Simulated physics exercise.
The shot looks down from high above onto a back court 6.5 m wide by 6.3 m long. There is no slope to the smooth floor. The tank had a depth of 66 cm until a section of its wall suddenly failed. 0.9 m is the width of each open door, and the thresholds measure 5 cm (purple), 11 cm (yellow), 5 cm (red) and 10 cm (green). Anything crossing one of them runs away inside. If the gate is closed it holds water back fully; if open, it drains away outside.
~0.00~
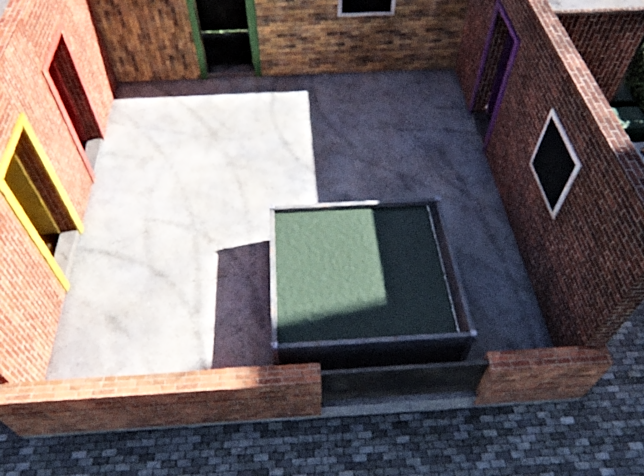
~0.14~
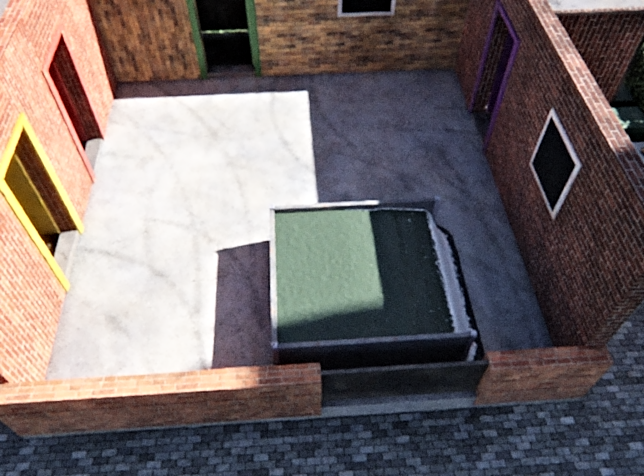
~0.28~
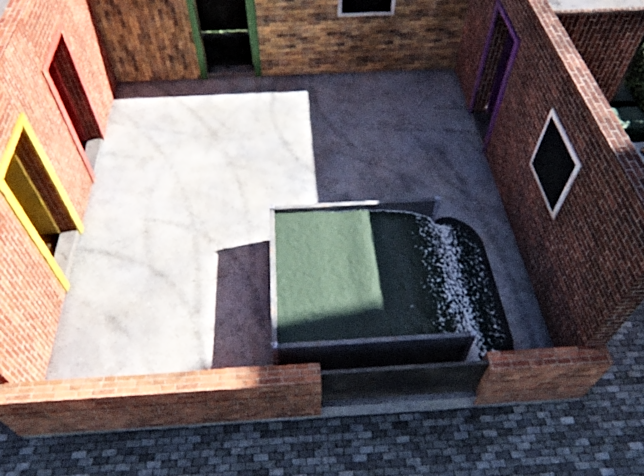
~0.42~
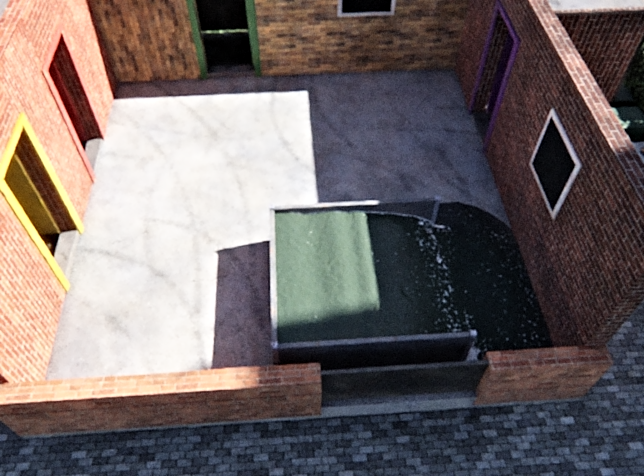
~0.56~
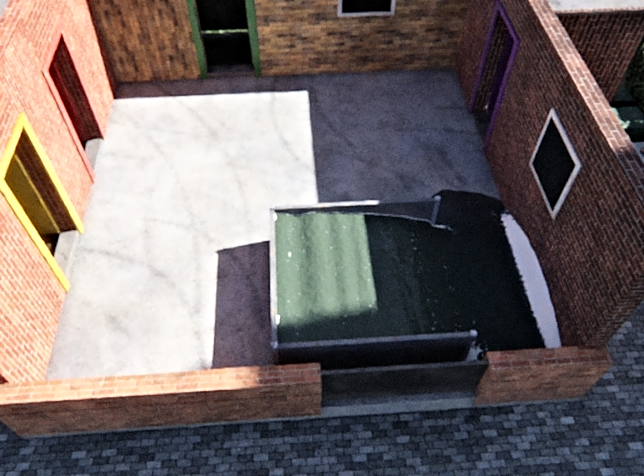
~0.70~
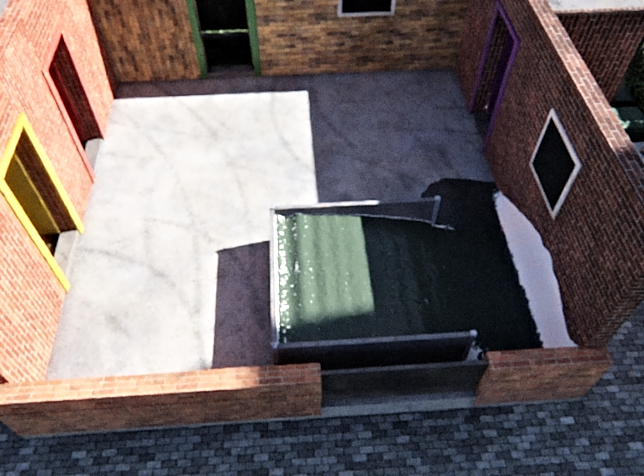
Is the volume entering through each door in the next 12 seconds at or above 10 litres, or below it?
Purple door: Over. Yellow door: Not over. Red door: Over. Green door: Not over.
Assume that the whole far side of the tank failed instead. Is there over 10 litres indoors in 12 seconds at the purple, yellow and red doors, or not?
Then purple would come out on the high side, yellow on the low side and red on the high side.
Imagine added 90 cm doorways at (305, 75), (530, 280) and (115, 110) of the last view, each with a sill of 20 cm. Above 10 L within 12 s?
In that order: Under, over, not over.
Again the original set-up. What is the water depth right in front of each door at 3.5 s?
In cm: Purple 9, yellow 0, red 0, green 2.
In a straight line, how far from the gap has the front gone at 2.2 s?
5.2 m.
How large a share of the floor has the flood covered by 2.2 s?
Covered: Roughly 25 %.
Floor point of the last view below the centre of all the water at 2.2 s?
The water's centre is around (435, 275).
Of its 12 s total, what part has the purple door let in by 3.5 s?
About 25 per cent.
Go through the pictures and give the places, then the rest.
The first picture shows the tank at (364, 269) is whole and still, 66 cm deep.
In the second picture, the front is at a hidden place, 1.1 m from the gap at (444, 283); 0.4 m2 of floor is under water; 66 cm left at the back of the tank.
In the third picture, water pours out at (444, 284) and has run 1.3 m, to a hidden place; typically 11 cm deep outside, 66 cm at the tank's back.
In the fourth picture, the front is at (473, 211), 1.6 m from the gap at (444, 285); 3.1 m2 of floor is under water; 66 cm left at the back of the tank.
In the fifth picture, water pours out at (444, 285) and has run 1.9 m, to (503, 207); typically 12 cm deep outside, 64 cm at the tank's back.
In the sixth picture, the front is at (496, 187), 2.3 m from the gap at (444, 286); 3.6 m2 of floor is under water; 57 cm left at the back of the tank.
After 1.4 s water covers 10 % of the floor and is deepest (55 cm) near (548, 360); purple door 4 cm at the sill, 0 L in, yellow door not reached, red door not reached, green door not reached.
After 2.2 s water covers 25 % of the floor and is deepest (48 cm) near (552, 373); purple door 9 cm at the sill, 1 L in, yellow door not reached, red door not reached, green door not reached.
After 3.5 s water covers 50 % of the floor and is deepest (28 cm) near (443, 81); purple door 9 cm at the sill, 9 L in, yellow door not reached, red door not reached, green door 2 cm at the sill, 0 L in.
After 7.0 s water covers 80 % of the floor and is deepest (21 cm) near (492, 363); purple door 9 cm at the sill, 20 L in, yellow door 3 cm at the sill, 0 L in, red door 12 cm at the sill, 21 L in, green door 6 cm at the sill, 0 L in.
After 12.0 s water covers 100 % of the floor and is deepest (14 cm) near (264, 339); purple door 5 cm at the sill, 36 L in, yellow door 6 cm at the sill, 0 L in, red door 9 cm at the sill, 77 L in, green door 6 cm at the sill, 0 L in.
